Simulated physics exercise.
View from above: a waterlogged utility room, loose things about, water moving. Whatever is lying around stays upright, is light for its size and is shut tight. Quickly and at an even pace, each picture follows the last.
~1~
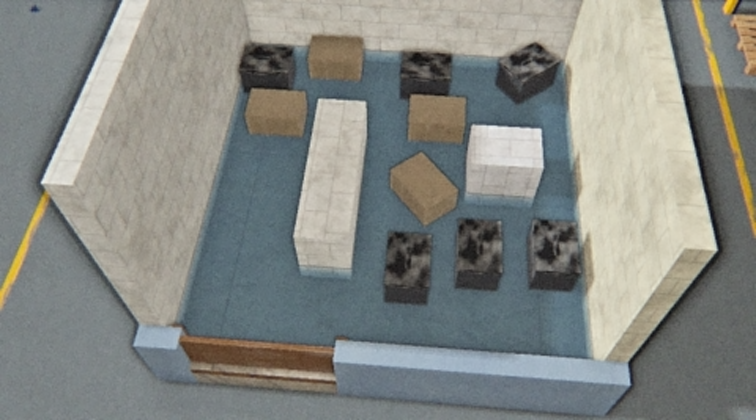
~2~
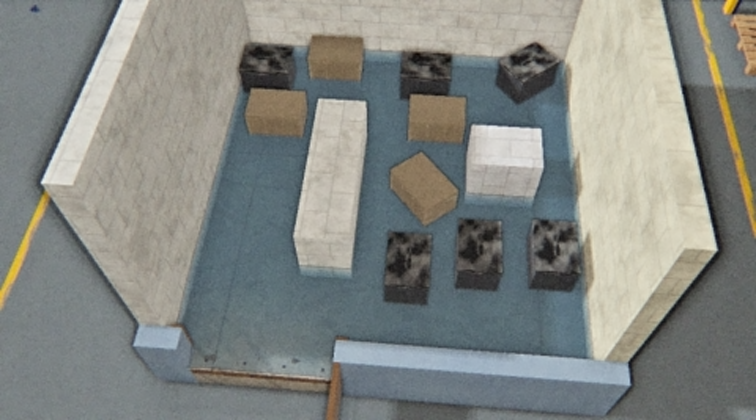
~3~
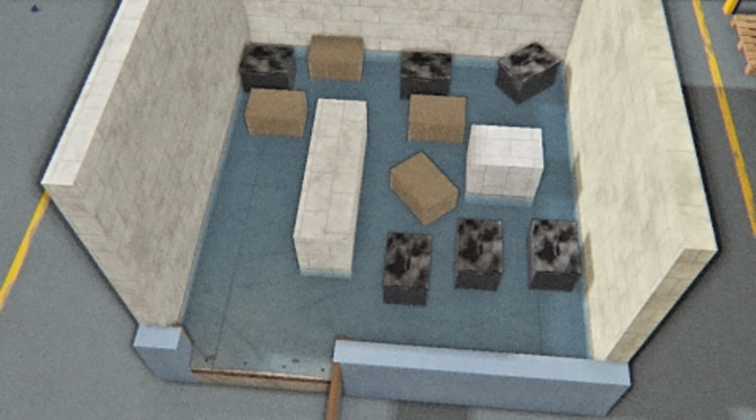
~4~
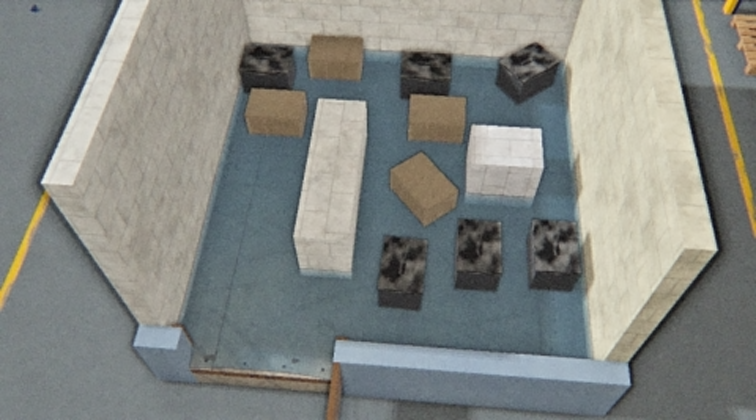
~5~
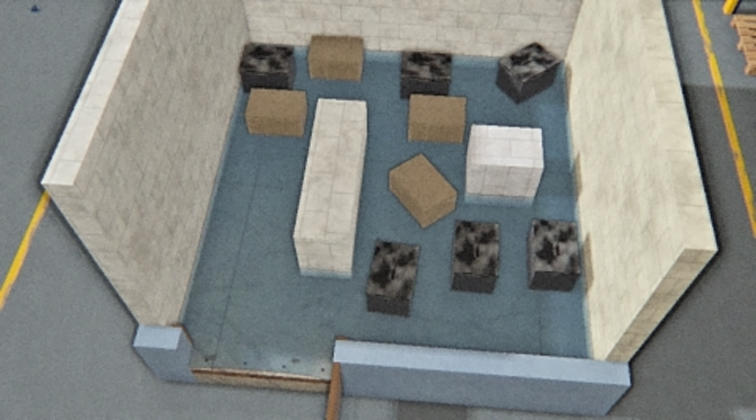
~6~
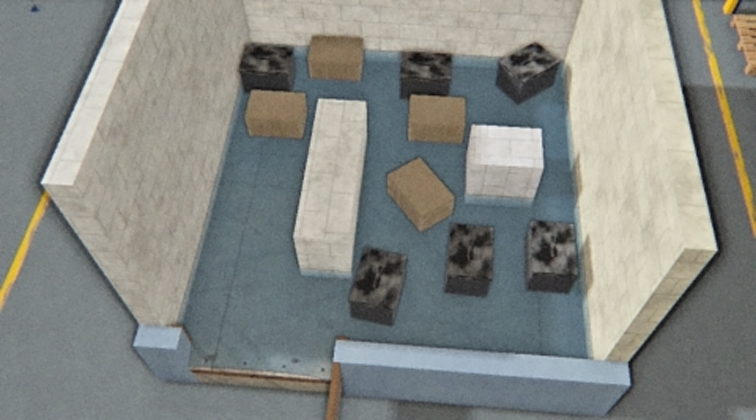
Flooded walled room seen from above, its brown front gate opening, then dark mottled blocks drifting slightly left near the front.
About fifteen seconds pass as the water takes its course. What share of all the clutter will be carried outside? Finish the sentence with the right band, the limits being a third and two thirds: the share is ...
The share is from a third to two thirds.
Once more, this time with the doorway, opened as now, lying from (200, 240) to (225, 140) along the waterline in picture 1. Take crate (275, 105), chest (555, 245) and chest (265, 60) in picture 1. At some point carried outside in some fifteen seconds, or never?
Taking them one after another, flushed away, then held back, then flushed away.
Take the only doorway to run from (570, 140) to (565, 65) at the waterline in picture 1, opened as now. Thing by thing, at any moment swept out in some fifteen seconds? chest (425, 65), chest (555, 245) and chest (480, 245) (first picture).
Going through them, number one is flushed away, number two is flushed away and number three is held back.
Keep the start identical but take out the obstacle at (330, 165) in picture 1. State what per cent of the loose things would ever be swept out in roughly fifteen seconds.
About 40 per cent.
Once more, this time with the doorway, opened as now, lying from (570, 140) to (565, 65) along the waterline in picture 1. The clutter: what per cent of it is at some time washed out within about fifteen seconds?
I'd put it near 70 percent.
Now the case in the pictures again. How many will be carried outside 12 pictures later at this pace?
That gives 1.
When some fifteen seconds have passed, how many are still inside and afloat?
In total, 5.
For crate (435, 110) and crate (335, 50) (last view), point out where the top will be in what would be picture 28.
Look for them around (398, 146) and (251, 122).
A moment on, 0 of 10 are out; 10 afloat.
Next, 1 of 10 are out; 9 afloat.
Later, 4 of 10 are out; 6 afloat.
In the end, 5 of 10 are out; 5 afloat.
